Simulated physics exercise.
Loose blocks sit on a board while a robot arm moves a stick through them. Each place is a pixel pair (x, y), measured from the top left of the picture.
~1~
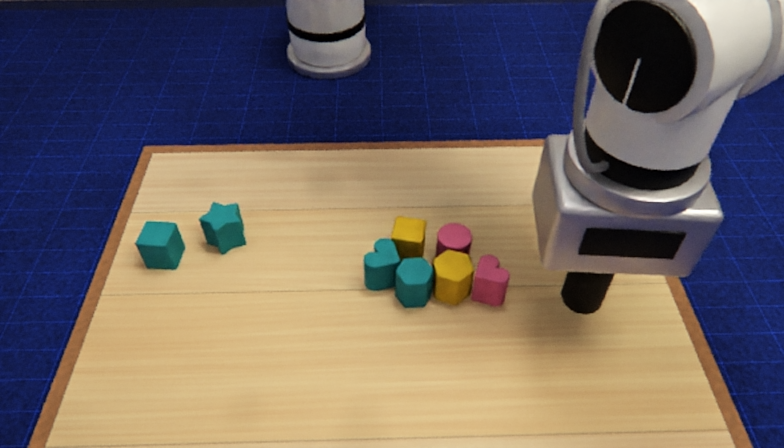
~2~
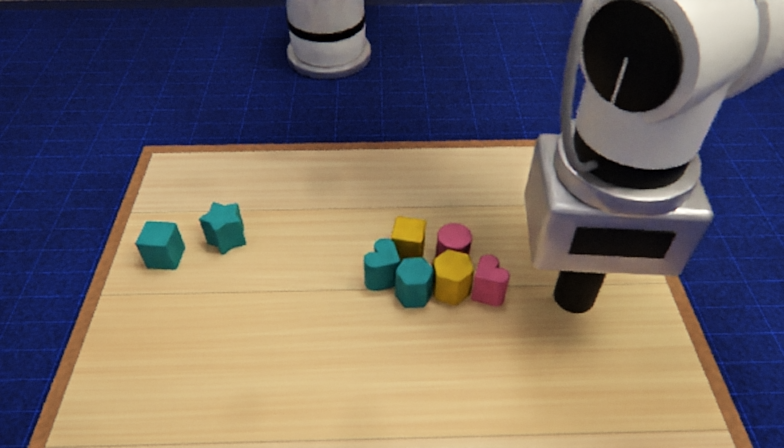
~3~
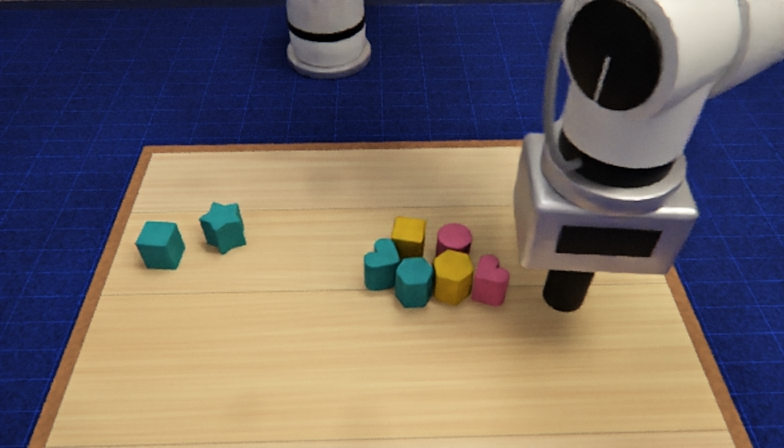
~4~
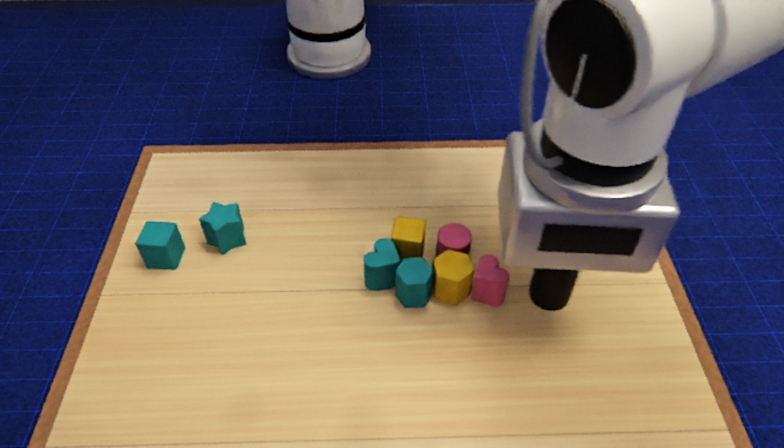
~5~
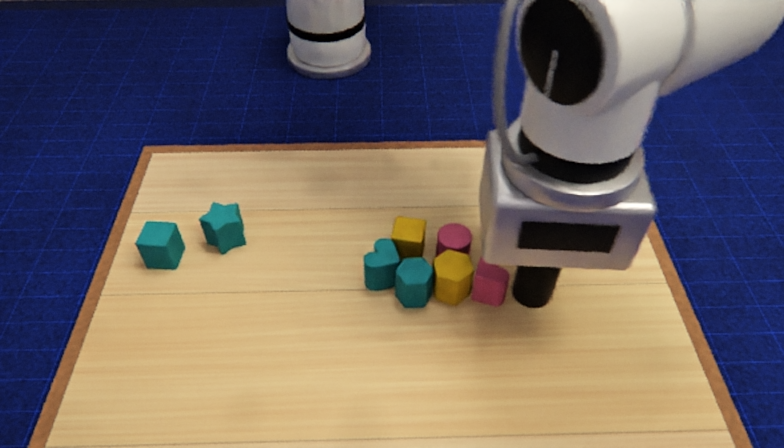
A pale wooden board with a brown edge lies on a blue surface, seen from above at an angle by a still camera. Two turquoise blocks, a cube and a star, sit at left, and a cluster of turquoise, yellow and pink blocks sits near the middle. At right, a white and silver robot arm slides its black stick a short way left, close beside the pink heart, while the blocks stay still.
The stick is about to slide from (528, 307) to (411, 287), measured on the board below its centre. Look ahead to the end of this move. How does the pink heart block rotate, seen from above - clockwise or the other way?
The sense of turning is clockwise.
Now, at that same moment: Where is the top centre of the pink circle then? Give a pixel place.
Its top centre lands on (453, 219).
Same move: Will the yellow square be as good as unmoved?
Short answer: No.
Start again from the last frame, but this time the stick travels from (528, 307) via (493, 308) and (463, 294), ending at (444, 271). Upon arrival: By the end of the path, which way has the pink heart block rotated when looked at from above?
Viewed from overhead, the pink heart block winds up turned clockwise.
The first path, step by step. One third of the way, stick at (490, 285); turquoise heart block at (376, 253), turned 15° clockwise; turquoise six-sided block at (405, 272); yellow six-sided block at (433, 252), turned 50° anticlockwise; pink circle at (452, 229); pink heart block at (468, 254), turned 60° clockwise.
Two thirds of the way, stick at (451, 278); turquoise heart block at (374, 253), turned 25° clockwise; yellow square at (392, 221), turned 45° clockwise; turquoise six-sided block at (402, 273), turned 20° anticlockwise; yellow six-sided block at (414, 243), turned 90° anticlockwise; pink circle at (452, 219); pink heart block at (451, 245), turned 120° clockwise.
At the end, stick at (412, 273); turquoise heart block at (360, 255), turned 70° clockwise; yellow square at (383, 213), turned 55° clockwise; turquoise six-sided block at (379, 277), turned 50° anticlockwise; yellow six-sided block at (401, 235), turned 90° anticlockwise; pink circle at (453, 219); pink heart block at (450, 245), turned 135° clockwise.
